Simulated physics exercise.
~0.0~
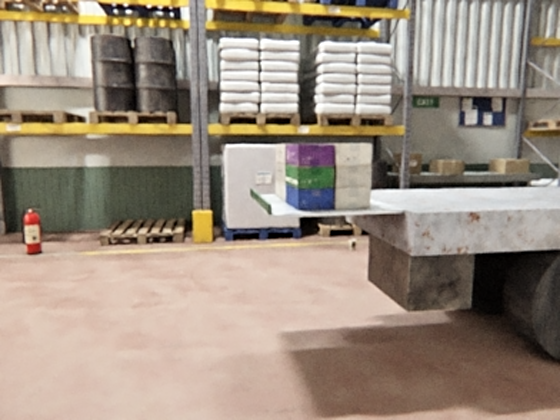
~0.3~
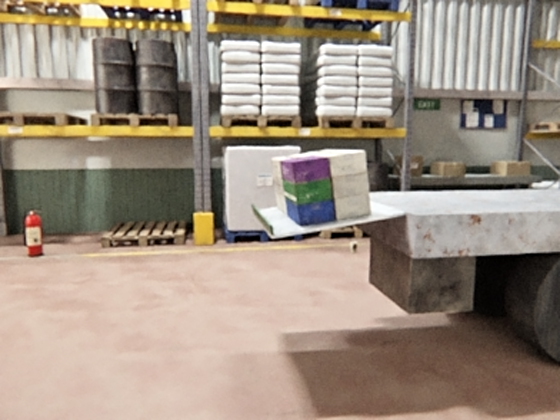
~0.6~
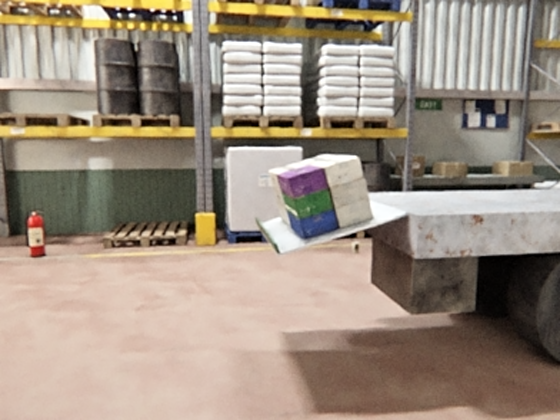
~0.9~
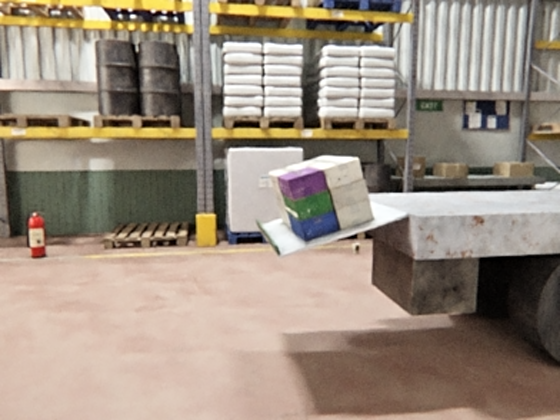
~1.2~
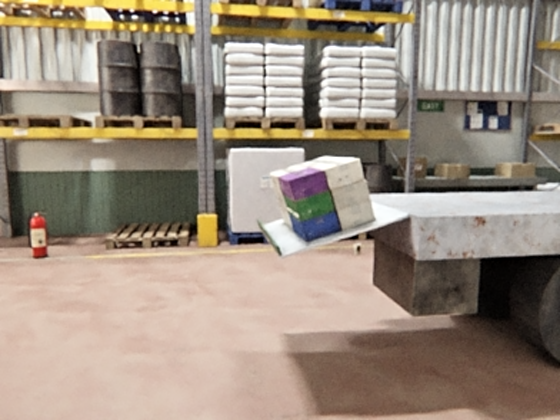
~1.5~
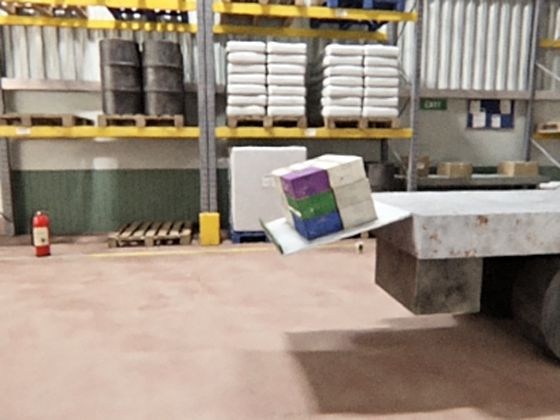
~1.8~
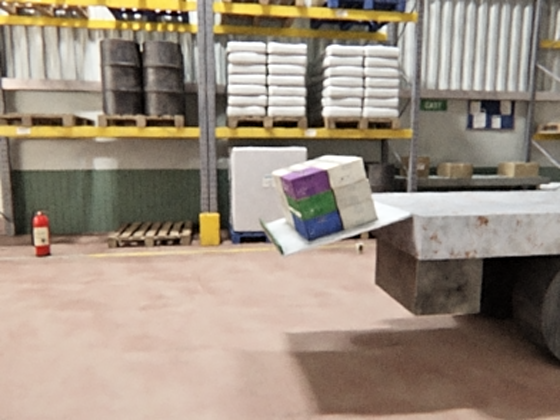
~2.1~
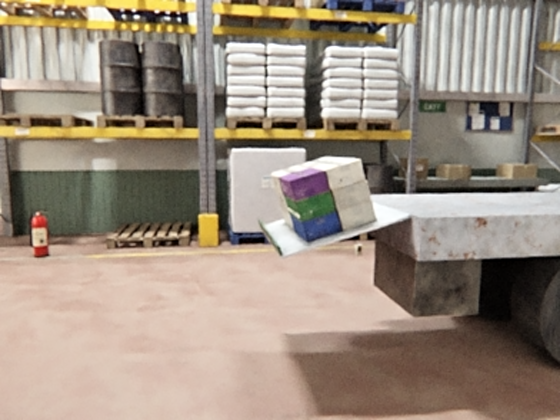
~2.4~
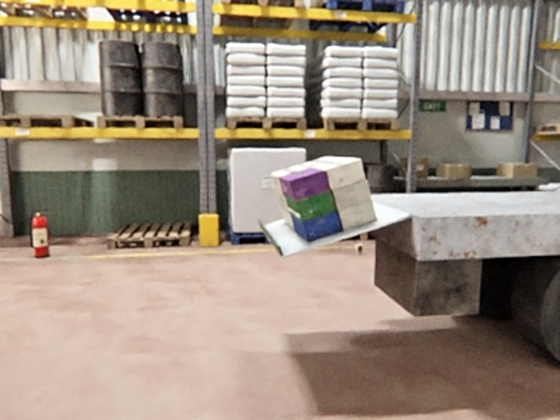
A large pale flat-bed with a dark wheel stands at the right of a warehouse, seen from the side by a slightly swaying camera. On a thin drop flap at its left end sits a compact stack of boxes, purple over green over blue on the near left, with whitish ones beside them. Behind are yellow-beamed racks with dark drums and white sacks, and a red extinguisher stands at the far left. The flap tilts down to the left, and the stack leans with it. The flap then stops and holds, with the purple, green and blue boxes still together on it.
